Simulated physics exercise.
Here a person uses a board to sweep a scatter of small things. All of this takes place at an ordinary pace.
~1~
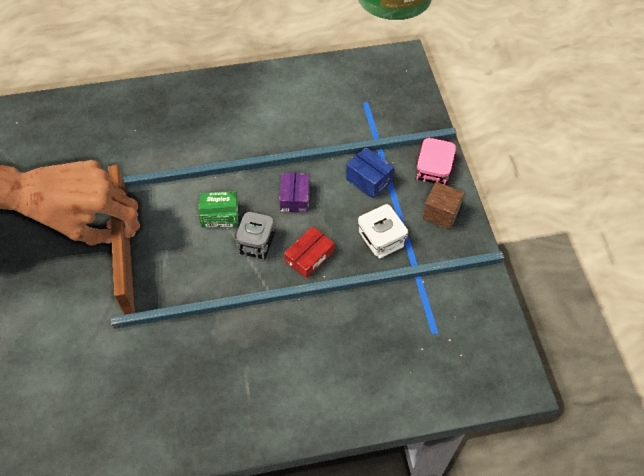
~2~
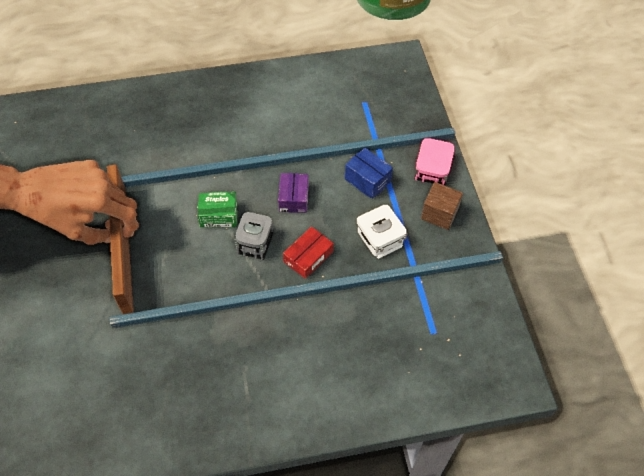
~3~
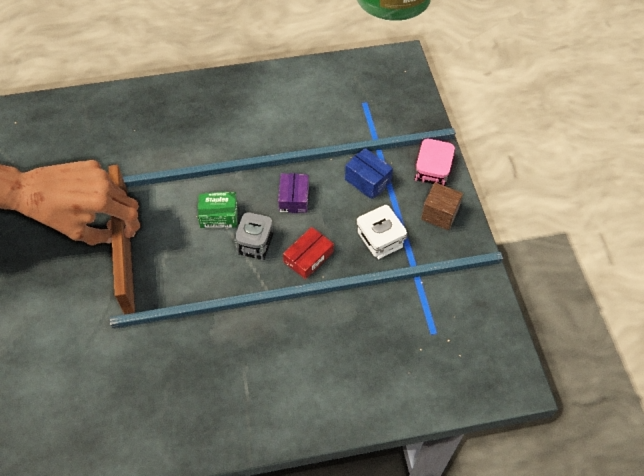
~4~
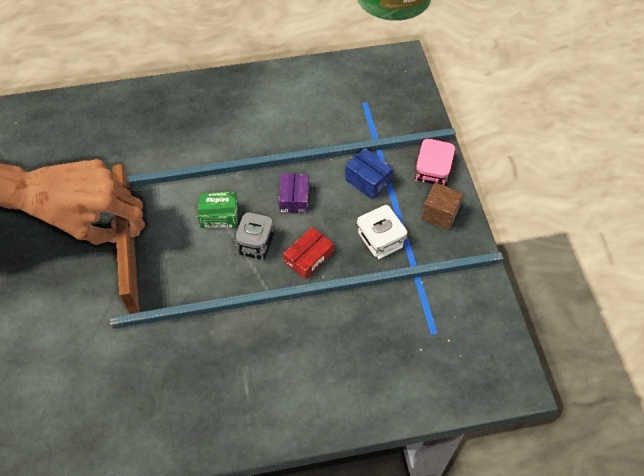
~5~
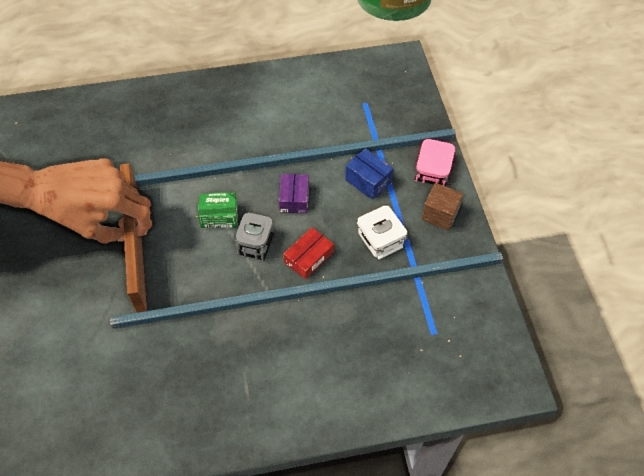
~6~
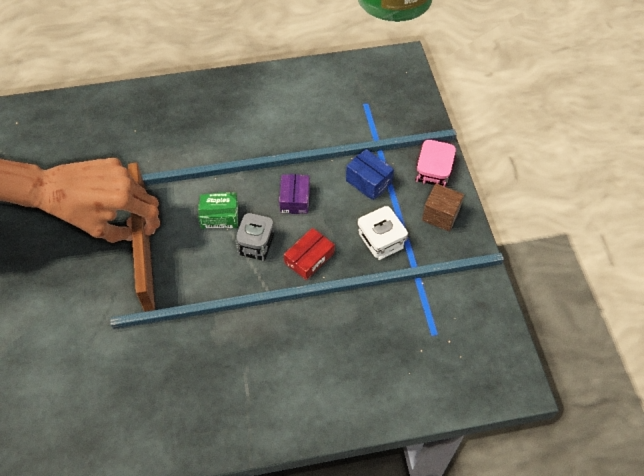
On a dark tabletop, a hand slides a wooden board slightly right toward scattered small objects.
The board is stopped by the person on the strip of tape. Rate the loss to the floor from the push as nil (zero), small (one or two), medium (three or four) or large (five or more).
The loss is small.
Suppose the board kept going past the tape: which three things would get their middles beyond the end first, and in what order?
The order is the pink case, the blue box, then the brown block.
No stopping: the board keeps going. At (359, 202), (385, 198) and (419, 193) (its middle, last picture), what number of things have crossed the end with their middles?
In order, that gives 0, then 1, then 3.
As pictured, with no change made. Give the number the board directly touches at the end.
Total: 3.
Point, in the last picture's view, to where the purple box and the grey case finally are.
The purple box comes to rest at (437, 168), and the grey case comes to rest at (414, 208).
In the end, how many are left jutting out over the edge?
The total would be 2.
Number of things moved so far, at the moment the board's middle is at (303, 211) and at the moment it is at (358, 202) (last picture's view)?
At the first spot 5, then 8.
Soon after, none off yet; pink case at rest near (435, 164); brown block at rest near (443, 208); blue box at rest near (370, 175).
After that, none off yet; pink case at rest near (435, 164); brown block at rest near (443, 208); blue box moving near (375, 174).
And then, none off yet; pink case displaced a little near (457, 159); brown block moving near (451, 204); blue box displaced well along near (431, 169).
In the end, the number that fall off is one or two; gone, pink case.
